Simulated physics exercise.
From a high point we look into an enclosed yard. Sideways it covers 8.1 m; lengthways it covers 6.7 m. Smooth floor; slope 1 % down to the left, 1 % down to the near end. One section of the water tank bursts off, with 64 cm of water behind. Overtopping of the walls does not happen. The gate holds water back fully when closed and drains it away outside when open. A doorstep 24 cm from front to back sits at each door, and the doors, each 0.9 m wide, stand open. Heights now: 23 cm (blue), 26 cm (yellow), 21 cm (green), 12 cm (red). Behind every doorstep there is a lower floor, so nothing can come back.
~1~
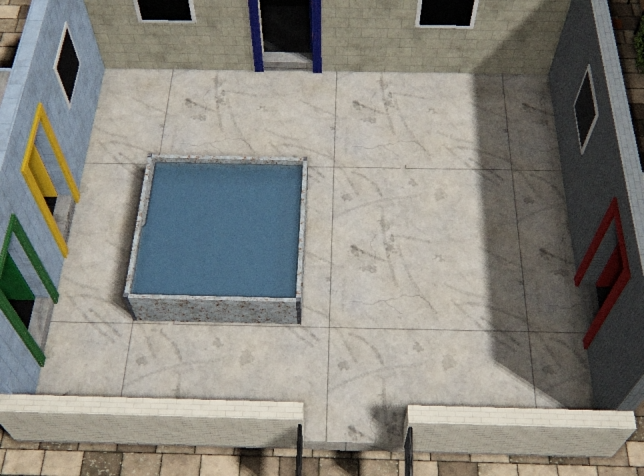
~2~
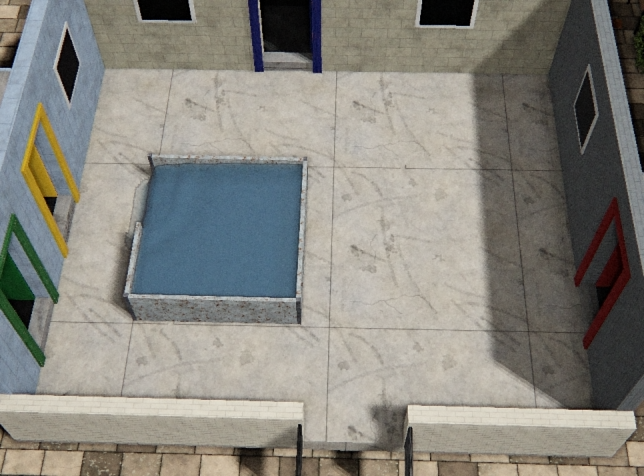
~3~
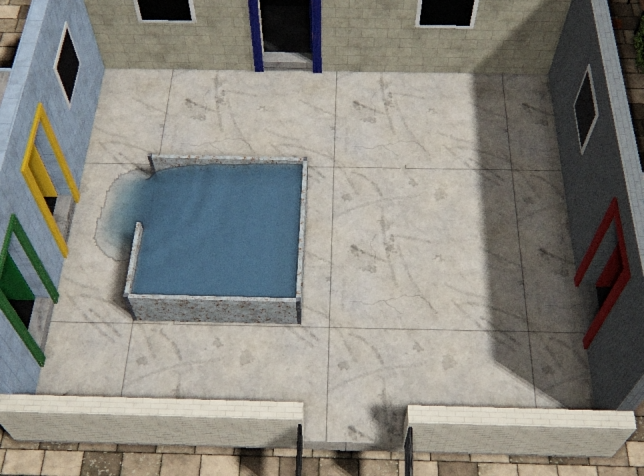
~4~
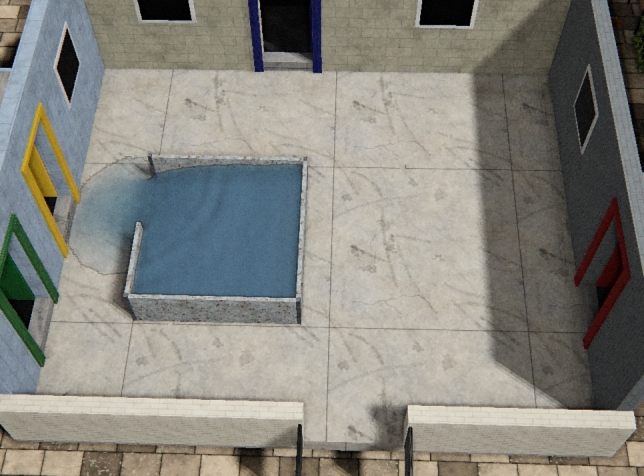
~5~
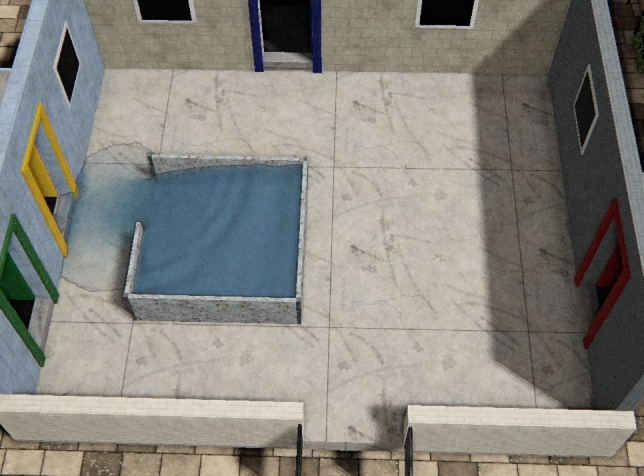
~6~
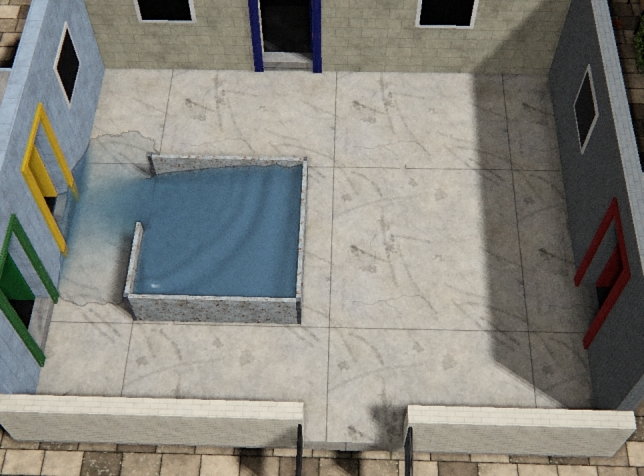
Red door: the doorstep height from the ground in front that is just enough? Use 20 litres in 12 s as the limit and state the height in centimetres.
6.5 cm.
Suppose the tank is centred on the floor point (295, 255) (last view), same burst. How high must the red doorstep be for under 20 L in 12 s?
At least roughly 7.0 cm high.
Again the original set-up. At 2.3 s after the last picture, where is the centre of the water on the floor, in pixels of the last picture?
(177, 223) or so.
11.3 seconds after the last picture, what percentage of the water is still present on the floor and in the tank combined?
Something near 92 out of a hundred parts.
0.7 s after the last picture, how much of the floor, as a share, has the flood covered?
Roughly 10 percent of the floor.
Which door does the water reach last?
Coming last is the red one.
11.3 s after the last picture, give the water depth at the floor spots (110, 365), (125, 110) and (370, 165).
Roughly 9, 9 and 4 cm, in turn.
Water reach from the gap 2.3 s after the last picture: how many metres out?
The front is some 4.2 m out.
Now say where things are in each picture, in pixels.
In the first picture, still water, 64 cm deep, in the water tank at (221, 227); the red door at (599, 281) is dry.
In the second picture, the gap is at (151, 206), the front 0.3 m out at (131, 244); the back of the water tank holds 64 cm.
In the third picture, water pours out at (152, 207) and has run 0.8 m, to (101, 231); about 11 cm deep outside, 64 cm at the back.
In the fourth picture, the gap is at (152, 208), the front 1.3 m out at (71, 233); the back of the water tank holds 64 cm.
In the fifth picture, water pours out at (152, 208) and has run 1.4 m, to (58, 231); about 8 cm deep outside, 64 cm at the back.
In the sixth picture, water pours out at (152, 208) and has run 1.6 m, to (58, 292); about 9 cm deep outside, 60 cm at the back; 6.9 m in a straight line remain to the red door at (599, 281).
Then, 0.7 s after the last picture water covers 10 % of the floor, deepest (50 cm) near (76, 209); it has not reached the red door.
Then, 2.3 s after the last picture water covers 30 % of the floor, deepest (38 cm) near (74, 218); it has not reached the red door.
Then, 11.3 s after the last picture water covers 100 % of the floor, deepest (13 cm) near (31, 418); 10 cm at the red door, 0 litres in over its 12 cm doorstep.
At the red door as built, the water peaked near 10 cm, 8.3 s after the last picture.
With a doorstep of 5 cm, 35 litres would have come in within the 12 s; with 7 cm, 14 litres. So under 20 litres takes about 6.5 cm.
